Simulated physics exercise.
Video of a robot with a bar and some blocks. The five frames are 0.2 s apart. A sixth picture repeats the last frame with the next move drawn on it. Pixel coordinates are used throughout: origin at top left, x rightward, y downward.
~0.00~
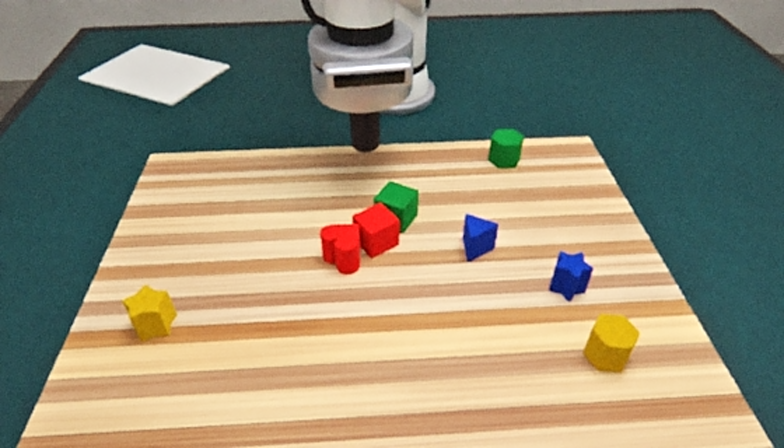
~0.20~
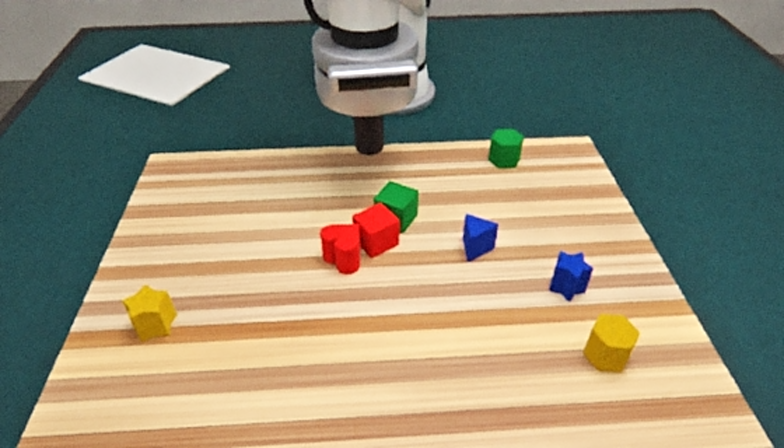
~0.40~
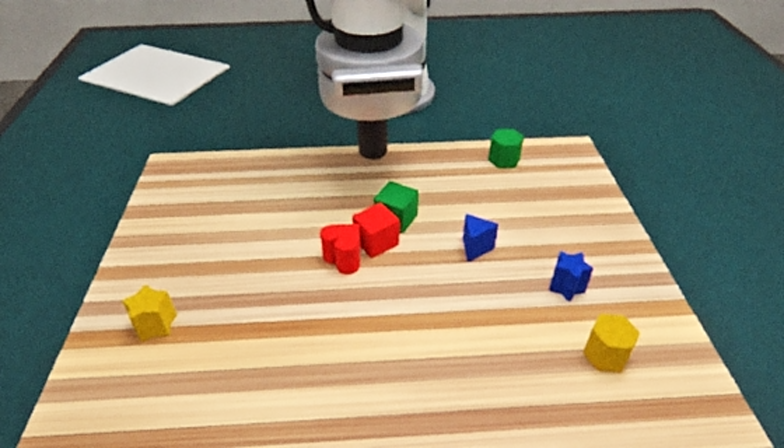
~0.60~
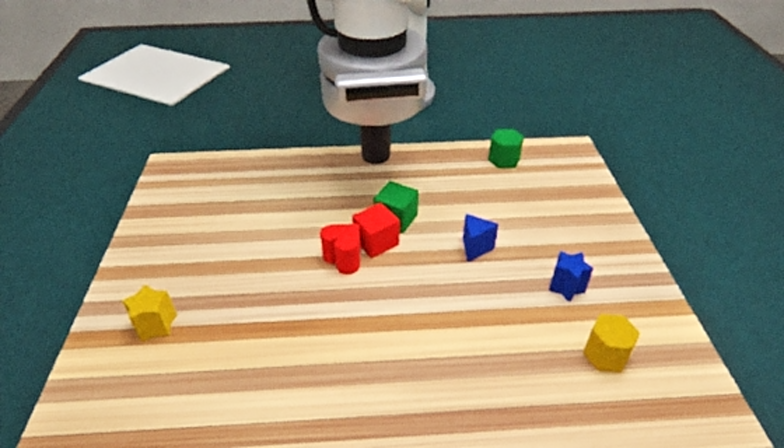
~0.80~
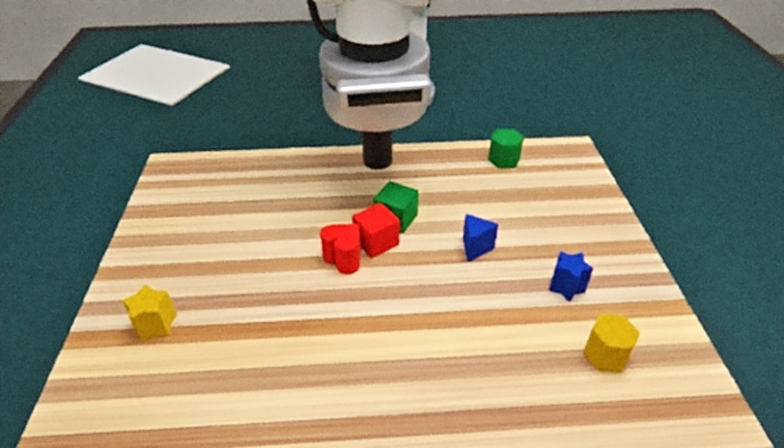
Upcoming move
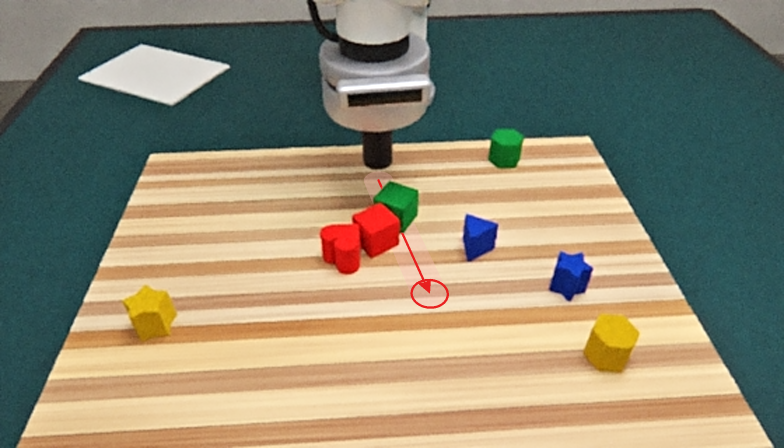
The robot arm's dark bar drifted slightly to the right and a little toward the viewer above the striped wooden board, while the red, green, blue and yellow blocks all stayed still.
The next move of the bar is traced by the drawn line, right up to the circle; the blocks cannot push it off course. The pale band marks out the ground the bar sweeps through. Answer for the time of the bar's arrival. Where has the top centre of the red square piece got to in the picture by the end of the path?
The centre of its top face lies at (382, 250).
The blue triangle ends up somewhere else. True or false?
False - the claim does not hold.
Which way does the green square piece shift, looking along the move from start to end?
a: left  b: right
It's a.
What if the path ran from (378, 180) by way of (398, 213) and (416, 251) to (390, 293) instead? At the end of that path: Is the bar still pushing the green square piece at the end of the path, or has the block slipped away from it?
My prediction: No longer in front.
The drawn path runs from (378, 180) to (430, 293).
The first path, step by step. One third of the way, bar (393, 195); red heart block (336, 240), turned 20° clockwise; red square piece (376, 235), turned 30° clockwise; green square piece (408, 213).
Two thirds of the way, bar (411, 233); red heart block (336, 240), turned 20° clockwise; red square piece (381, 247), turned 85° clockwise; green square piece (439, 249), turned 35° anticlockwise.
At the end, bar (431, 275); red heart block (336, 240), turned 20° clockwise; red square piece (382, 250), turned 105° clockwise; green square piece (470, 277), turned 105° anticlockwise; blue triangle not moved.
